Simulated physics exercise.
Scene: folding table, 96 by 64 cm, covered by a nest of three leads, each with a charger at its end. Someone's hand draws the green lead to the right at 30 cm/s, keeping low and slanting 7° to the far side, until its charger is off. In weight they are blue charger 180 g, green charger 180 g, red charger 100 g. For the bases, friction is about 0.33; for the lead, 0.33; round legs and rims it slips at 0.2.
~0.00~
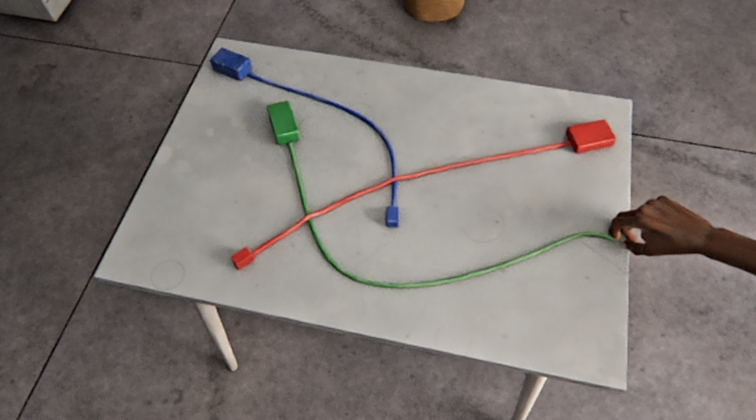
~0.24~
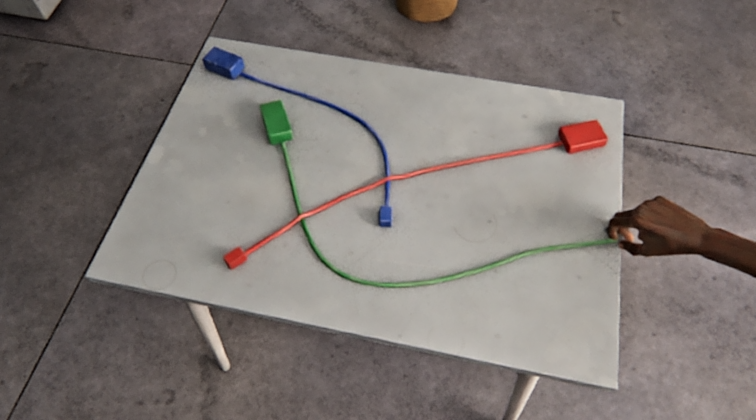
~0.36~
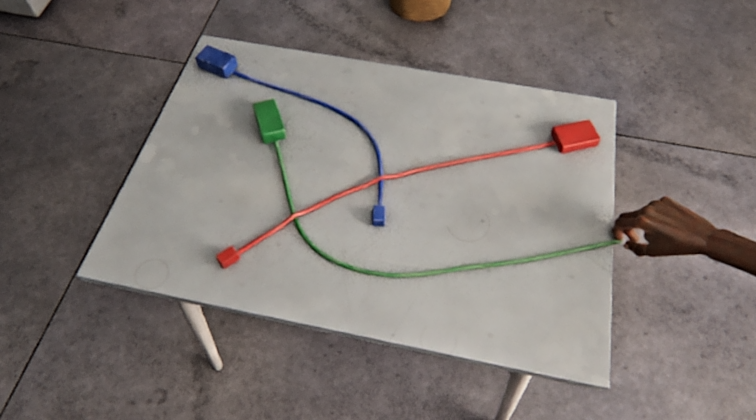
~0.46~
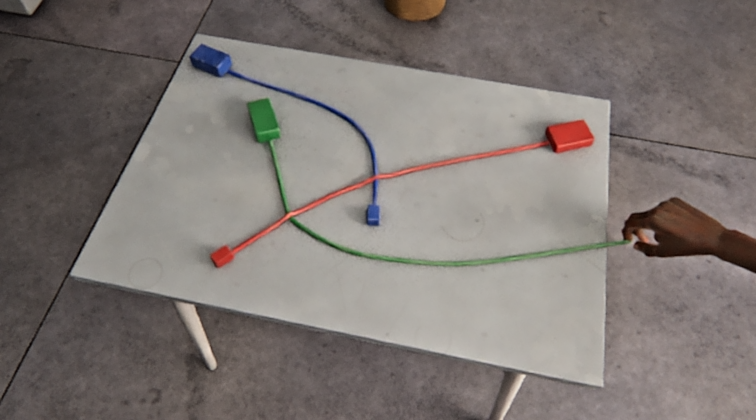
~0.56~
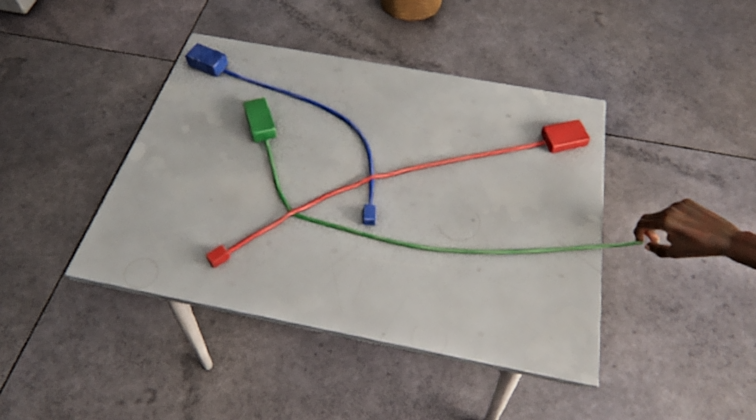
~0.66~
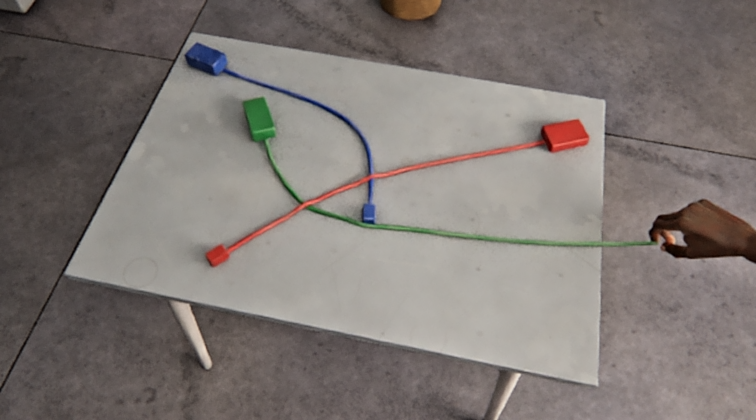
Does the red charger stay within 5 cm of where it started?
The charger strays from home.
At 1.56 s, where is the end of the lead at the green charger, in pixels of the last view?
Near (360, 154).
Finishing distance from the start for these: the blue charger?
The blue charger ends 2 cm from its start.
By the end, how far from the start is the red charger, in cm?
Red charger off the top.
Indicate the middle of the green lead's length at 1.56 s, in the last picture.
Near (571, 206).
After 1.6 s, the green lead's tail end at (360, 154); green charger 18 cm off its start, blue plug 15 cm off its start.
After 2.5 s, the green lead's tail end at (487, 183); green charger 44 cm off its start, blue plug 24 cm off its start, red plug 16 cm off its start.
After 3.4 s, the green lead has left the top; green charger 74 cm off its start at (612, 212), red plug 43 cm off its start at (445, 207), blue plug 26 cm off its start at (471, 145).
After 4.3 s, the green lead has left the top; red charger over the edge, green charger over the edge, red plug over the edge.
After 4.8 s, the green lead has left the top; red charger over the edge, green charger over the edge, red plug over the edge, blue plug 26 cm off its start at (471, 145).
